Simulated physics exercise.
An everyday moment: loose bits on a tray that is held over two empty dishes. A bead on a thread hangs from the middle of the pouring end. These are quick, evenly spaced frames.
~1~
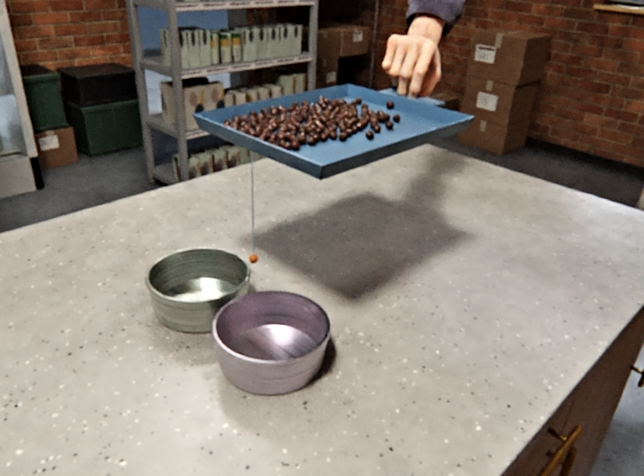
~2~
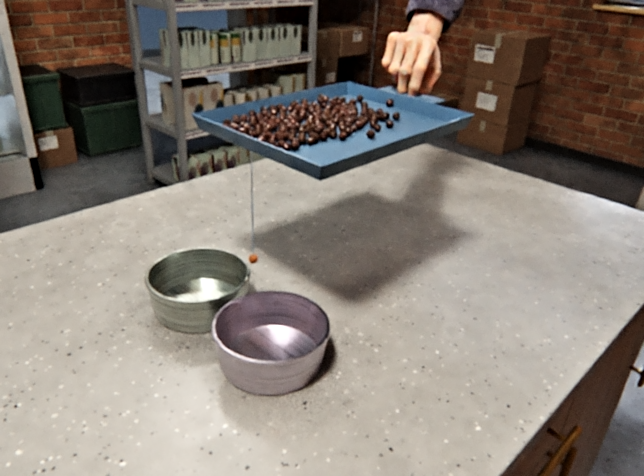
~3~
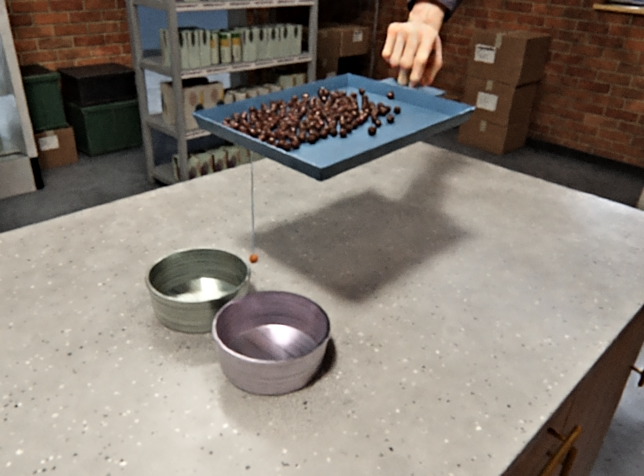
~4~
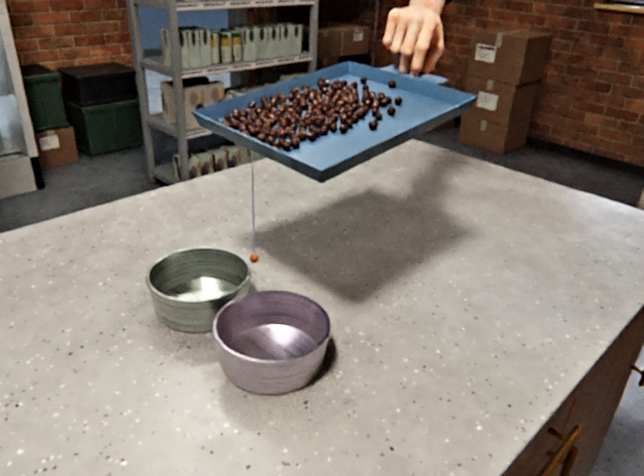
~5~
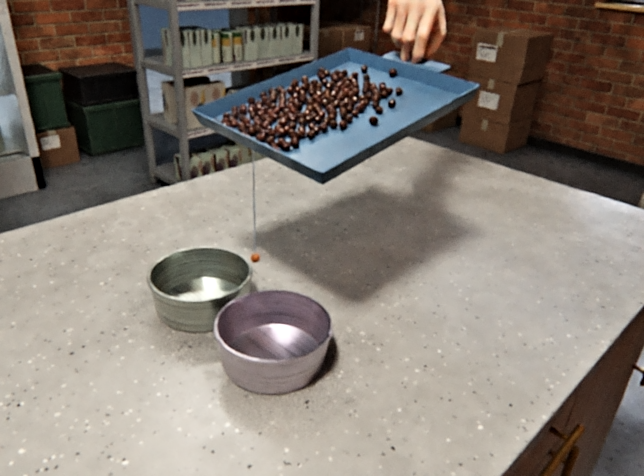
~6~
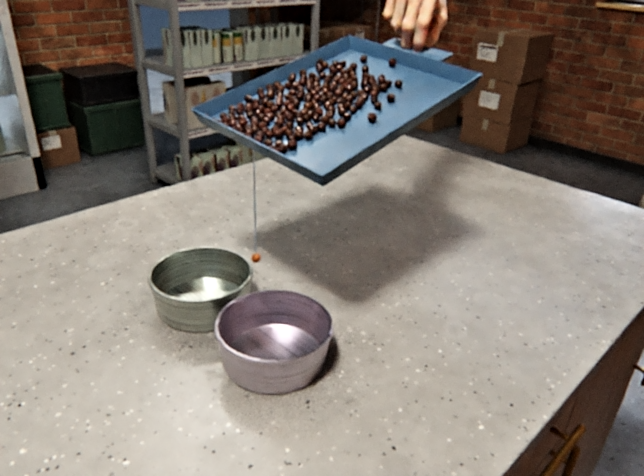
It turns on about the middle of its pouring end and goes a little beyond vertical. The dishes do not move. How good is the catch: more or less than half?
The two hold more than half of the load.
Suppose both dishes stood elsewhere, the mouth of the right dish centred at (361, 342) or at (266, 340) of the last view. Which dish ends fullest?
At the first place left, at the second the dish on the right.
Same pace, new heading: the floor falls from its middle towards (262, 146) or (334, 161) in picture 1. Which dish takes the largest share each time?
In turn: The left-hand dish; the right one.
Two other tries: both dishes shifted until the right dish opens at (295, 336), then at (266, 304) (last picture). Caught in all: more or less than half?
At the first place the larger part, at the second over half.
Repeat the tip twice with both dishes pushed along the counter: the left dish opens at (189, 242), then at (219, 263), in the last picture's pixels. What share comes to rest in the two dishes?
In turn 40 and 80 in a hundred.
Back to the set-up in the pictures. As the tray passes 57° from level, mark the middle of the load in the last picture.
Near (283, 146).
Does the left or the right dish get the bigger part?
It is the right-hand dish.
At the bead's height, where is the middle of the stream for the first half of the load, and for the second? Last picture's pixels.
At about (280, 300), then at (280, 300).
Just after the last frame, tray tipped steeply; the larger part on the tray; just a few in the right dish; just a few outside both; about a tenth in the air.
A moment on, tray tipped right over; just a few on the tray; roughly two thirds in the right dish; about a tenth in the left dish; about a tenth outside both; about a tenth in the air.
Further on, tray tipped past a quarter turn; the larger part in the right dish; about a tenth in the left dish; about a tenth outside both.
When it is over, tray tipped past a quarter turn; the larger part in the right dish; about a tenth in the left dish; about a tenth outside both.
